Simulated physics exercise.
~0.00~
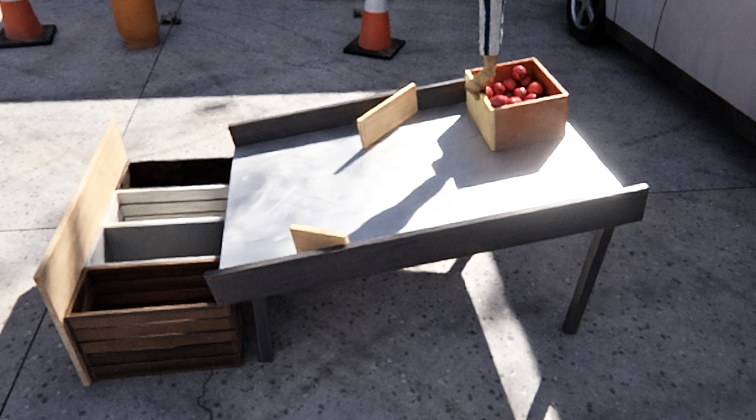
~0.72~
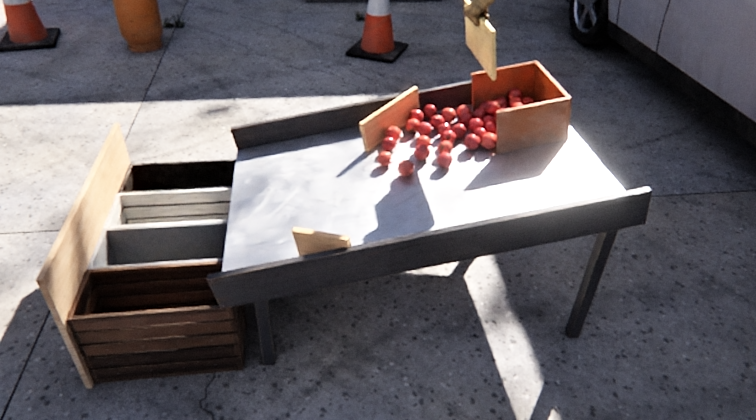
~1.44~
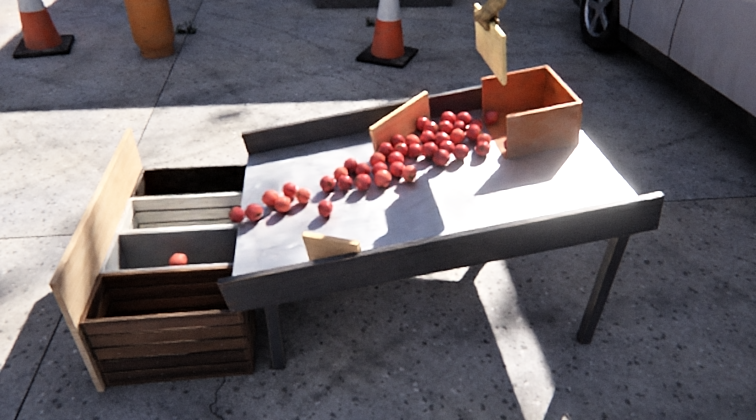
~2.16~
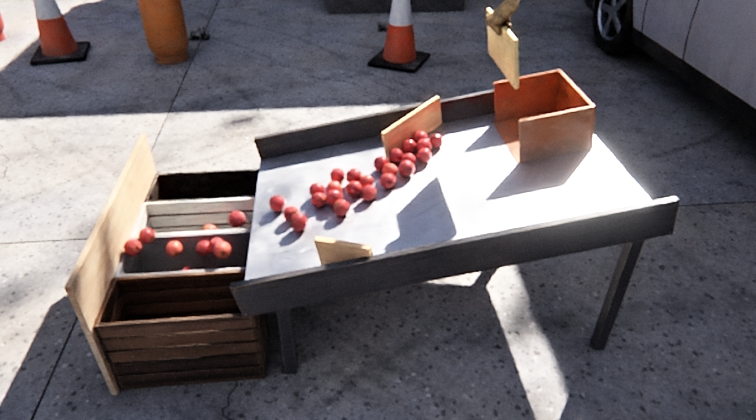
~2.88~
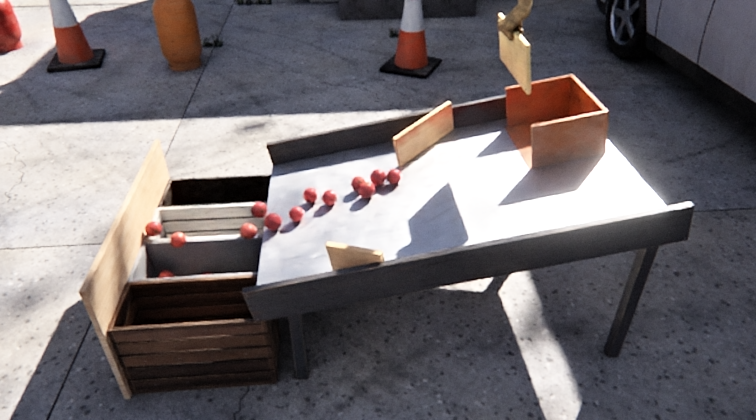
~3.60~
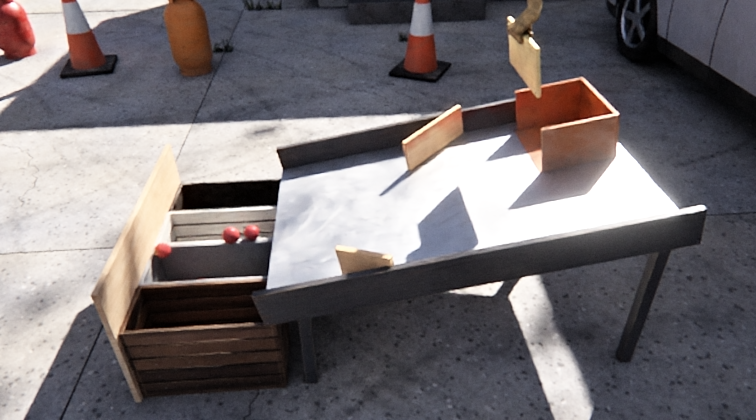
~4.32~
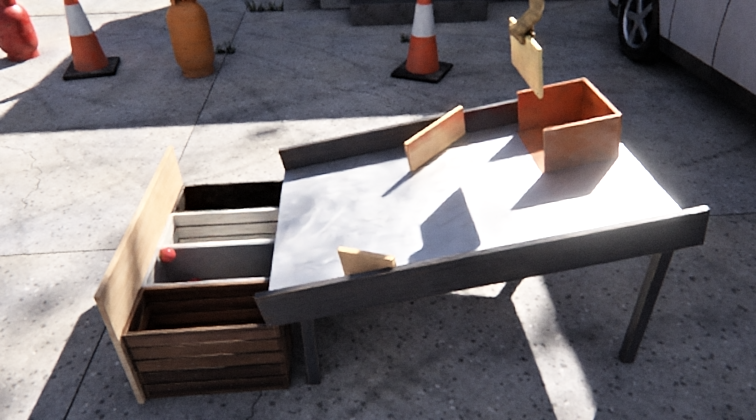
On sunlit pavement, a gate lifts and tomatoes roll left down a table into containers.
